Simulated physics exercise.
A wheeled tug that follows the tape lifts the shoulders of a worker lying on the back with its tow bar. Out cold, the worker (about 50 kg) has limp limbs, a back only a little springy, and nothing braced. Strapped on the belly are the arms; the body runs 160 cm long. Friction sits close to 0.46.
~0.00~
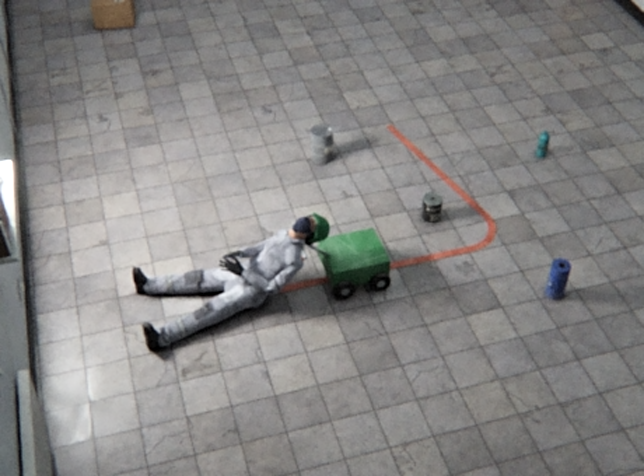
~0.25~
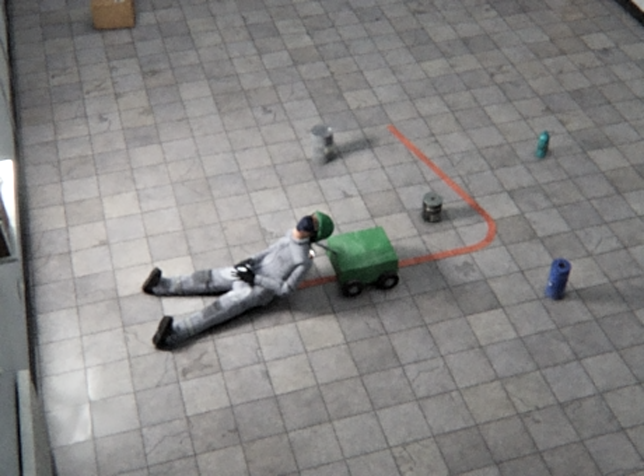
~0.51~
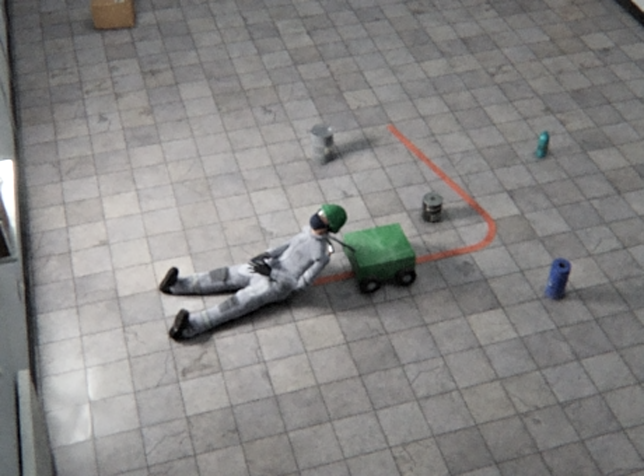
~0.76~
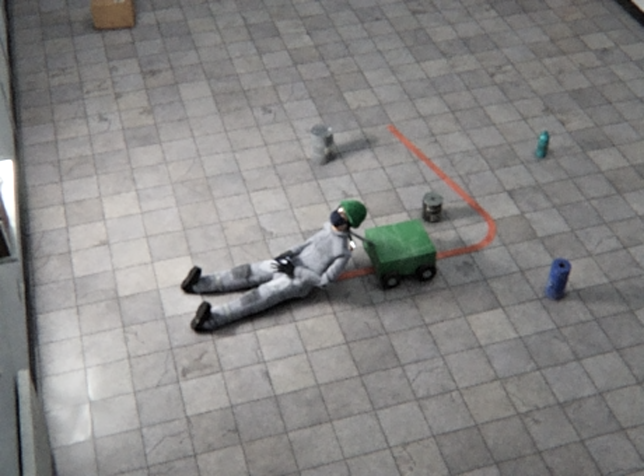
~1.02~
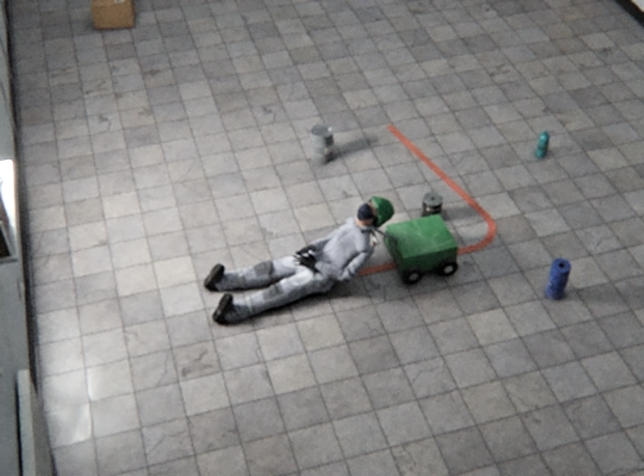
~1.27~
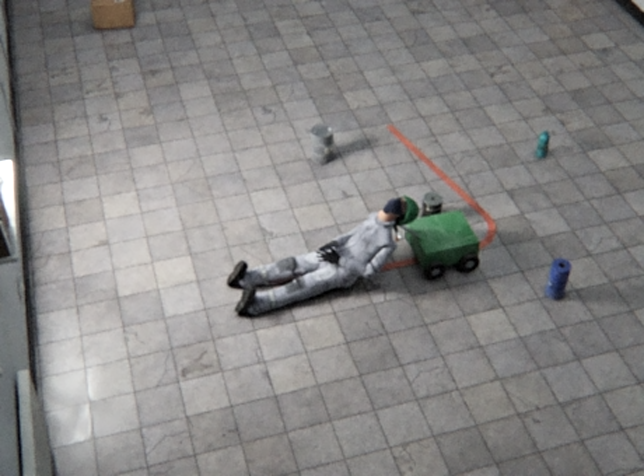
At the start, a worker in grey with a green helmet lies on a tiled floor, legs apart, shoulders raised behind a small green wheeled cart on an orange line. The cart rolls rightward along the line, dragging the limp worker, whose legs draw together as the cart passes a dark can and nears the bend.
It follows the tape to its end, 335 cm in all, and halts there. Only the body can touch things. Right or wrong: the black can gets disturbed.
Right.
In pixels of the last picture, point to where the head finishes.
Somewhere near (387, 68) in the last picture.
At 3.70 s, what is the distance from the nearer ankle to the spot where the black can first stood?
The gap is about 50 cm.
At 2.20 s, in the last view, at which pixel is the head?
Close to (484, 193).
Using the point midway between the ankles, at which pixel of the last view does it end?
I'd put it at roughly (435, 197).
After 2.20 s the black can is where it stood, near (432, 208) in the last picture's view; the blue post where it stood; the nearer ankle is 107 cm from that spot.
After 3.00 s the black can is where it stood, near (432, 208) in the last picture's view; the nearer ankle is 73 cm from that spot.
After 3.70 s the black can is 3 cm from where it stood, near (430, 206) in the last picture's view; the nearer ankle is 53 cm from that spot.
After 4.40 s the black can is 26 cm from where it stood, near (411, 192) in the last picture's view; the blue post where it stood; the nearer ankle is 26 cm from that spot.
By 5.3 s, black can gets knocked; blue post stays put; grey bin stays put; teal bottle stays put.
